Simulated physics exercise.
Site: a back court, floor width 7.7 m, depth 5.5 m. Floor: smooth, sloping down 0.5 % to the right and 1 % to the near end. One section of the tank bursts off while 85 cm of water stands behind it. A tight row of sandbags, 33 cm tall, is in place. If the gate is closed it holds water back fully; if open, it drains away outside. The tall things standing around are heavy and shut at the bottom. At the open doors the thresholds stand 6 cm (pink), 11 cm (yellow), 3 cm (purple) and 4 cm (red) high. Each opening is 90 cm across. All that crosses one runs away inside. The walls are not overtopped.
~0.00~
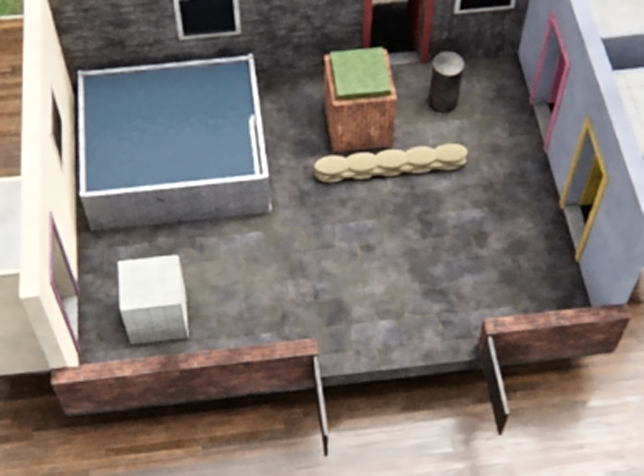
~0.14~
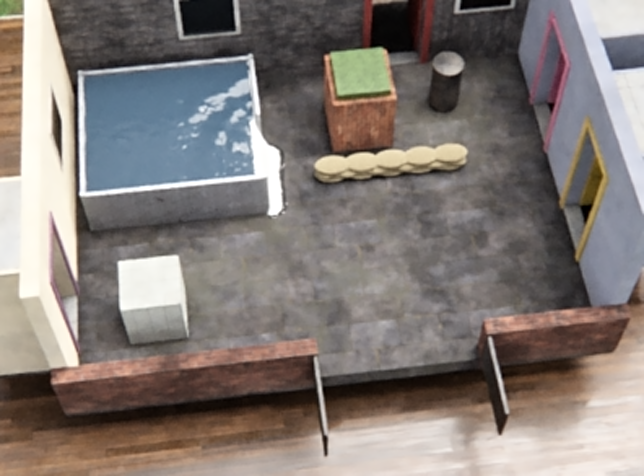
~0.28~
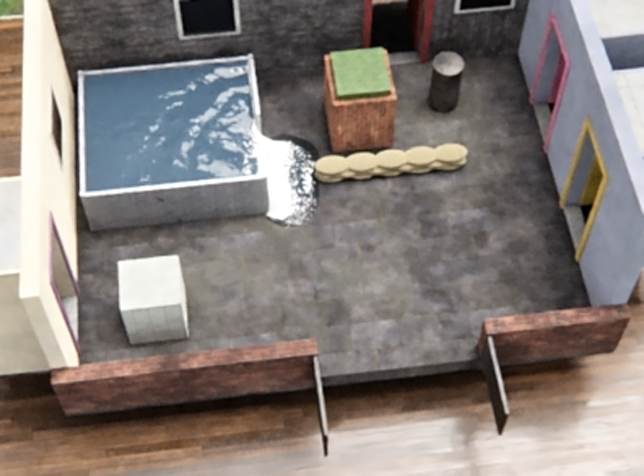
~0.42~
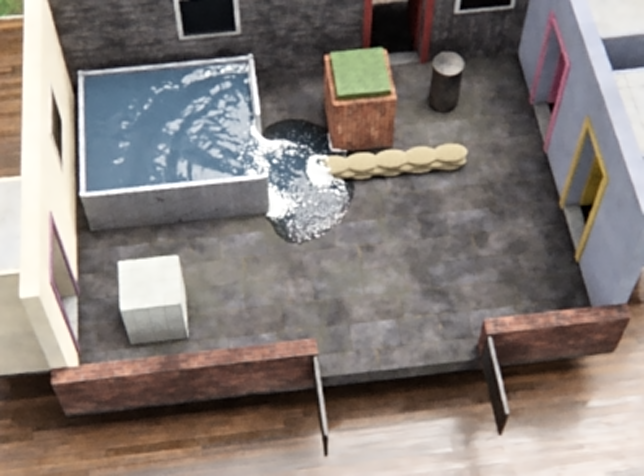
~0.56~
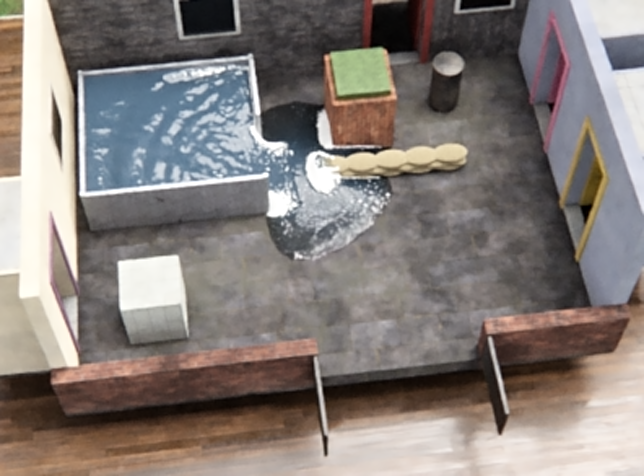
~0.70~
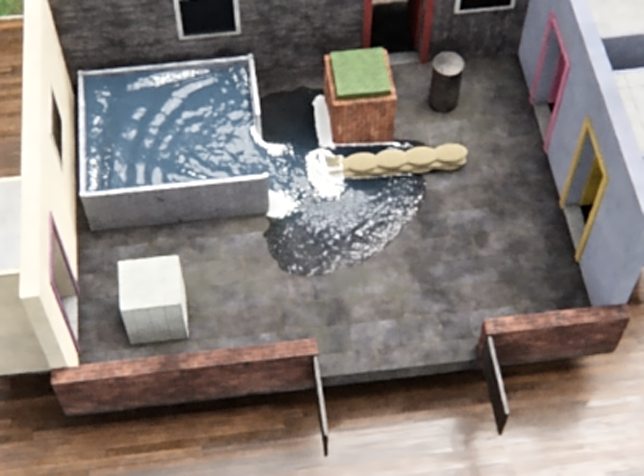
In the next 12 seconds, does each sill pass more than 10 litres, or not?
The pink door does. The yellow door does. The purple door does not. The red door does.
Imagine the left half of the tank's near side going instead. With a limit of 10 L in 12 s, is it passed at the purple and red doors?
At the purple door the limit is surpassed; at the red door it is surpassed.
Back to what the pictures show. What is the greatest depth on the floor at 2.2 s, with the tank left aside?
Roughly 58 cm.
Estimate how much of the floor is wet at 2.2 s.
About 65 per cent.
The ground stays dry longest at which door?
It would be the purple one.
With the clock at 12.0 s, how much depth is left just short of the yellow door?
Close to 9.5 cm of depth.
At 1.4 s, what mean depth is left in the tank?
It averages close to 63 centimetres.
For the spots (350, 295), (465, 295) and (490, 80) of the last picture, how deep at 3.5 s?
Depths in turn: Roughly 2, 4 and 8 centimetres.
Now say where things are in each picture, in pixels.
The first frame shows still water, 85 cm deep, in the tank at (171, 126).
In the second frame, water pours out at (262, 169) and has run 0.7 m, to (272, 215); typically 7 cm deep outside, 85 cm at the tank's back.
In the third frame, water pours out at (262, 170) and has run 1.0 m, to (309, 212); typically 13 cm deep outside, 85 cm at the tank's back.
In the fourth frame, the front is at (349, 155), 1.5 m from the gap at (262, 171); 2.3 m2 of floor is under water; 85 cm left at the back of the tank.
In the fifth frame, the front is at (389, 154), 2.1 m from the gap at (262, 170); 3.8 m2 of floor is under water; 85 cm left at the back of the tank.
In the sixth frame, water pours out at (262, 170) and has run 2.8 m, to (430, 156); typically 6 cm deep outside, 80 cm at the tank's back.
After 1.4 s water covers 40 % of the floor and is deepest (60 cm) near (312, 180); pink door 2 cm at the sill, 2 L in, yellow door not reached, purple door not reached, red door not reached.
After 2.2 s water covers 65 % of the floor and is deepest (58 cm) near (591, 331); pink door 3 cm at the sill, 50 L in, yellow door 18 cm at the sill, 16 L in, purple door not reached, red door 3 cm at the sill, 0 L in.
After 3.5 s water covers 65 % of the floor and is deepest (40 cm) near (312, 180); pink door 18 cm at the sill, 157 L in, yellow door 26 cm at the sill, 118 L in, purple door not reached, red door 3 cm at the sill, 0 L in.
After 7.0 s water covers 80 % of the floor and is deepest (24 cm) near (312, 180); pink door 13 cm at the sill, 350 L in, yellow door 14 cm at the sill, 215 L in, purple door 2 cm at the sill, 0 L in, red door 14 cm at the sill, 53 L in.
After 12.0 s water covers 90 % of the floor and is deepest (14 cm) near (591, 331); pink door 11 cm at the sill, 512 L in, yellow door 9 cm at the sill, 229 L in, purple door 3 cm at the sill, 2 L in, red door 9 cm at the sill, 150 L in.
